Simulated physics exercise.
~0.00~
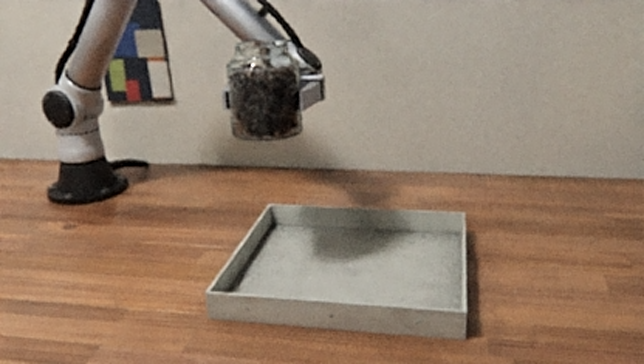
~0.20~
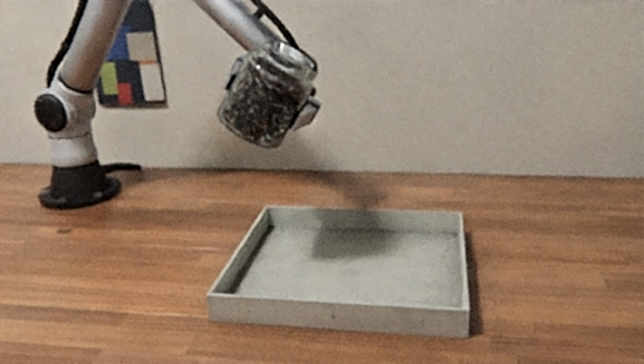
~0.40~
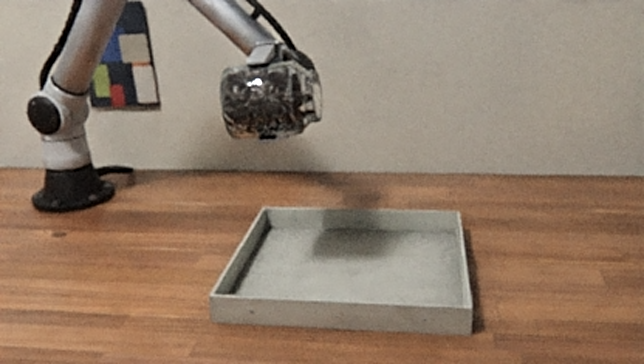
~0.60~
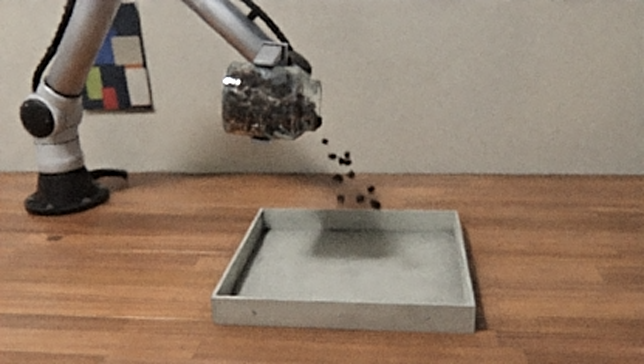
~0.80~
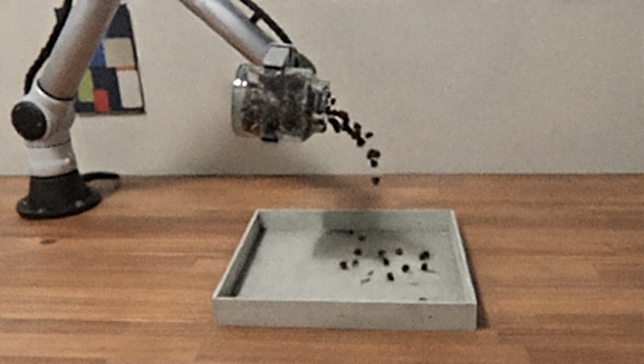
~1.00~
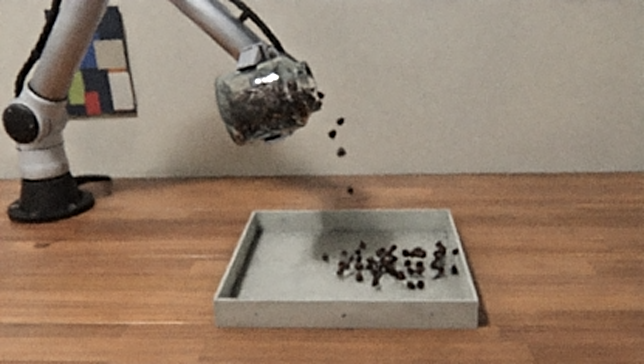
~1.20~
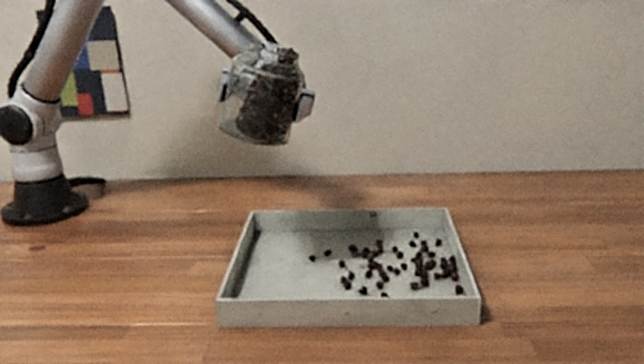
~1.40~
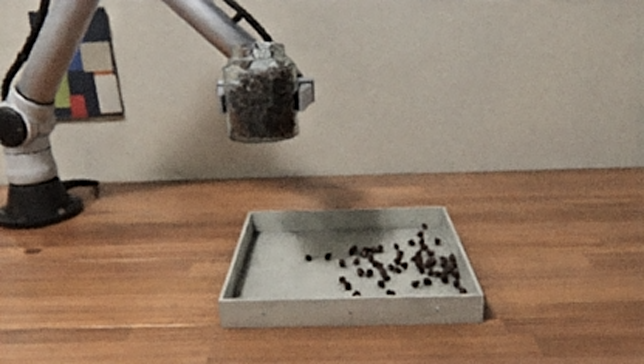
In the video, a robot arm holds a glass jar of dark beans above a shallow grey tray on a wooden table, tips it sideways so some beans spill out, then turns it upright, leaving most beans inside and a small scattering in the tray.
